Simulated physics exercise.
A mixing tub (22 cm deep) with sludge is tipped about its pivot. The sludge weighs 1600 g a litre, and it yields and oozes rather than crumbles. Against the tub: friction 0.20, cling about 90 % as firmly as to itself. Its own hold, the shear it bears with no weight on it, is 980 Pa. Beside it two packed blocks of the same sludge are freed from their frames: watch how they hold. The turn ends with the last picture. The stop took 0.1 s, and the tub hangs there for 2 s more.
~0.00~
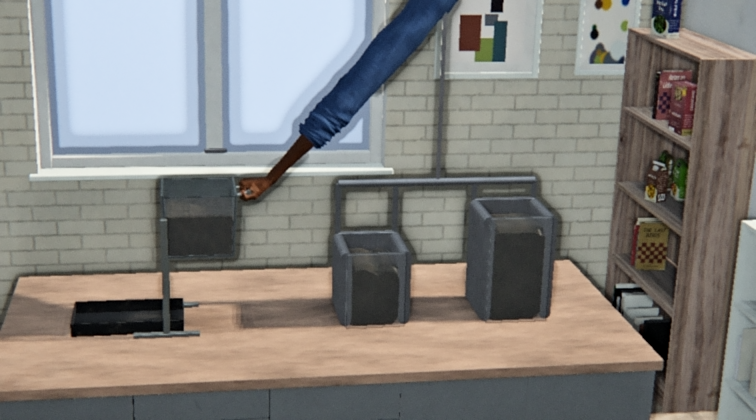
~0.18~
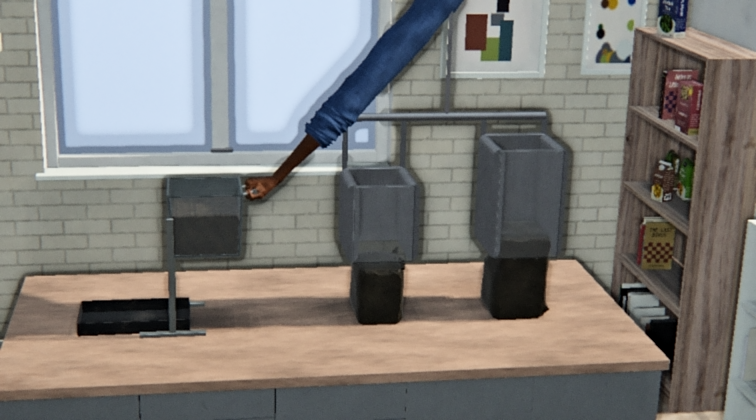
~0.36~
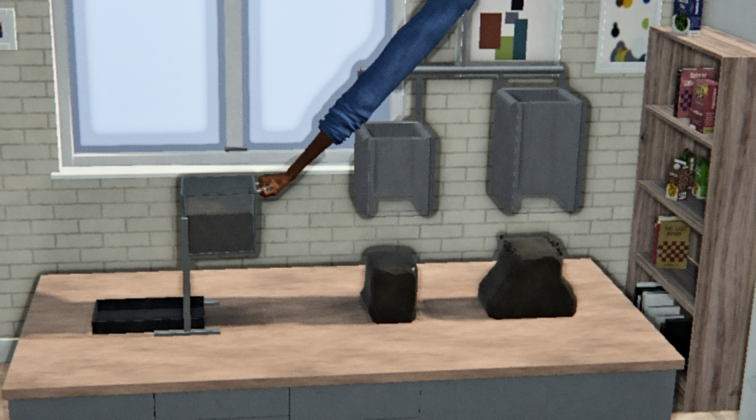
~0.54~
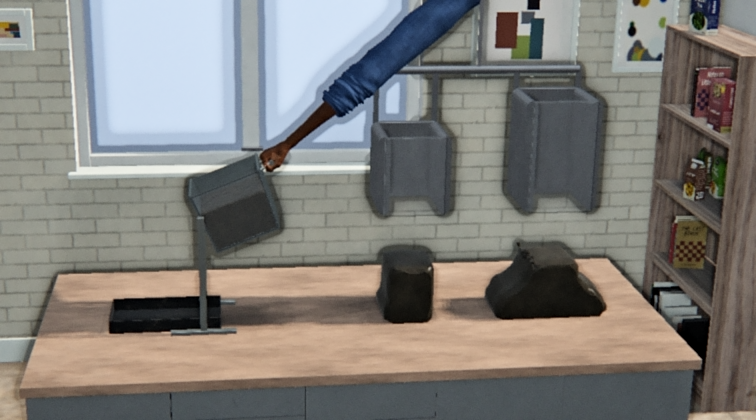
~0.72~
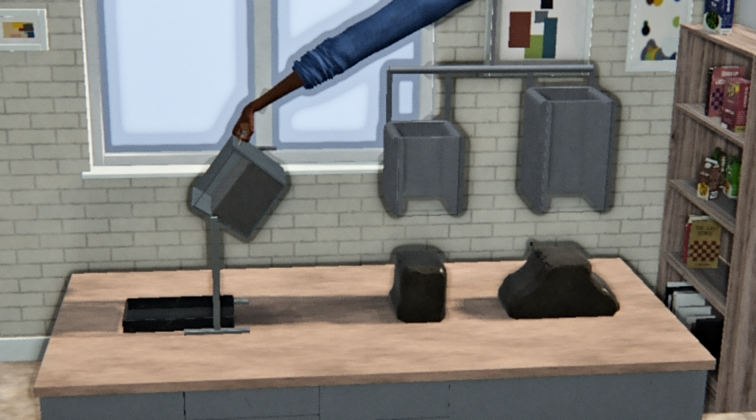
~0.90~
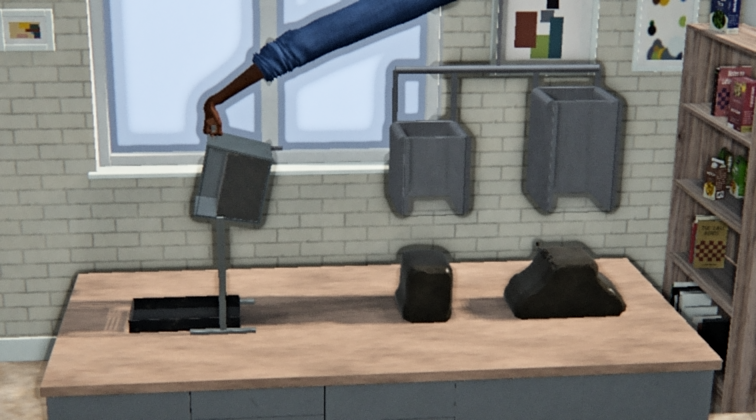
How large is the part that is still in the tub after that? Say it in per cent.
About 100 %.
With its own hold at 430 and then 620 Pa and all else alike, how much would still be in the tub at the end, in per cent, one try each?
In turn about 70 %, 100 %.
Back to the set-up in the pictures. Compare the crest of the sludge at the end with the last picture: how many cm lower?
Roughly 0 cm.
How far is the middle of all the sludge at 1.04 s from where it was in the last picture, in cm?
About 0 cm.
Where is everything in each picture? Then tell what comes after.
The first frame shows handle-side rim at (235, 196), tilt 0 degrees; crest of the sludge at (185, 216); block heights 23 cm, 36 cm (left to right).
The second frame shows handle-side rim at (241, 195), tilt 0 degrees; crest of the sludge at (191, 216); block heights 23 cm, 34 cm (left to right).
The third frame shows handle-side rim at (254, 192), tilt 1 degrees; crest of the sludge at (245, 213); block heights 23 cm, 26 cm (left to right).
The fourth frame shows handle-side rim at (257, 171), tilt 21 degrees; crest of the sludge at (263, 192); block heights 23 cm, 22 cm (left to right).
The fifth frame shows handle-side rim at (234, 149), tilt 54 degrees; crest of the sludge at (252, 164); block heights 23 cm, 22 cm (left to right).
The sixth frame shows handle-side rim at (208, 147), tilt 78 degrees; crest of the sludge at (232, 155); block heights 23 cm, 22 cm (left to right).
After 1.04 s, the tub is at 78 degrees and holds 100 %.
After 1.21 s, the tub is at 78 degrees and holds 100 %.
After 1.38 s, the tub is at 78 degrees and holds 100 %.
After 1.55 s, the tub is at 78 degrees and holds 100 %.
After 2.90 s, the tub is at 78 degrees and holds 100 %.
